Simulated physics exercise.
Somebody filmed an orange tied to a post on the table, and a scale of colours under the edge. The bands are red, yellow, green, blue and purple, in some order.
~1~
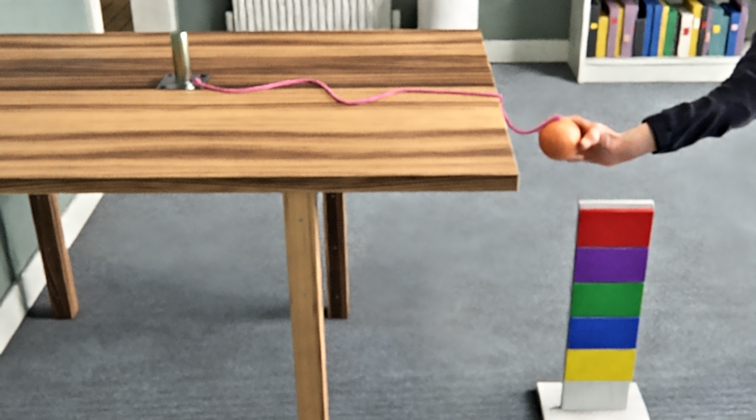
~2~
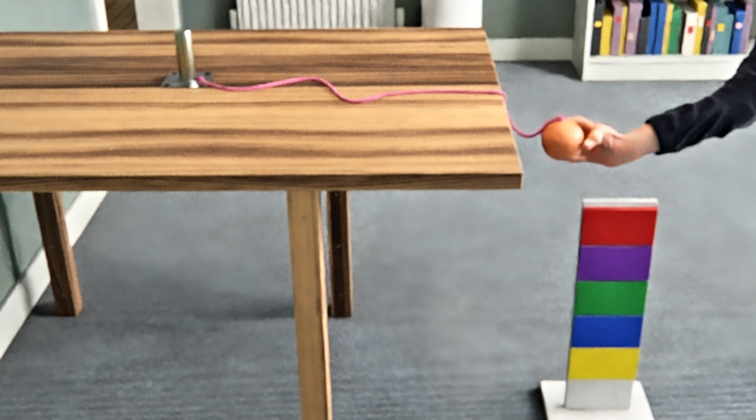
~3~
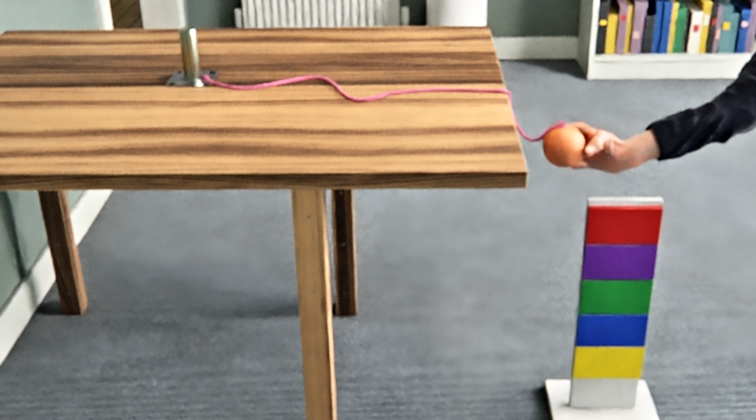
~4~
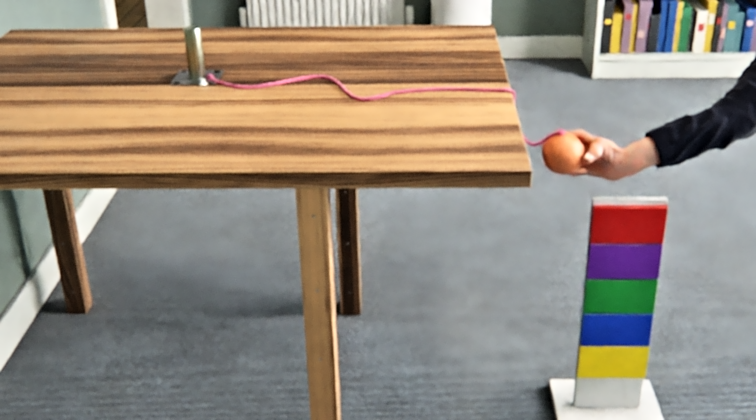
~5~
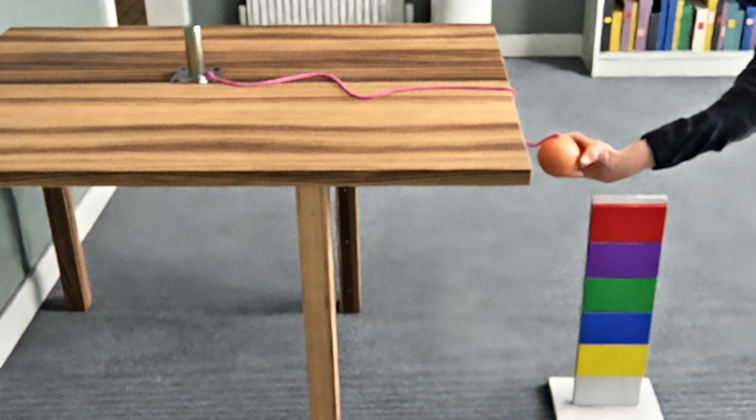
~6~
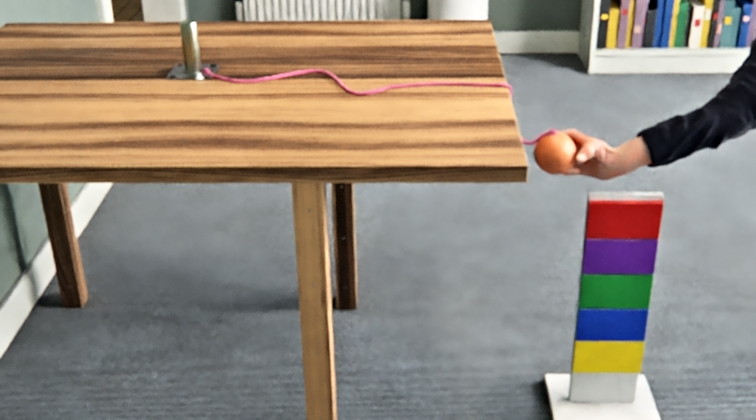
The orange barely moved as a hand held it just past the table's right edge, above a striped colour scale, with its pink shoelace running loosely back to a metal post on the tabletop.
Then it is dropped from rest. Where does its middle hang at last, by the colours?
The shoelace holds its middle at purple.
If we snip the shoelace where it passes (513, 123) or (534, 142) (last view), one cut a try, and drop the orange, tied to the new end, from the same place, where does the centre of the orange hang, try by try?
The places are (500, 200) and (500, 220).
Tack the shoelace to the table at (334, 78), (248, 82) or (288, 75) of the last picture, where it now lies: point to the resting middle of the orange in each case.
Try by try, around (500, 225), (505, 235) and (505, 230).
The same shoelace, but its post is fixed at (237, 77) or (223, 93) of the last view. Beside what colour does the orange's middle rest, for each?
Try by try: Green; green.
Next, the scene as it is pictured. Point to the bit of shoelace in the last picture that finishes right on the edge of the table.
The one at (447, 84).
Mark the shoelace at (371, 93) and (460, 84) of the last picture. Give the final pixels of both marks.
At (427, 83), then (509, 104).
Early on, orange near (467, 237); level with purple.
Midway, orange near (518, 247); level with purple.
Finally, orange near (509, 248); level with purple. At purple.
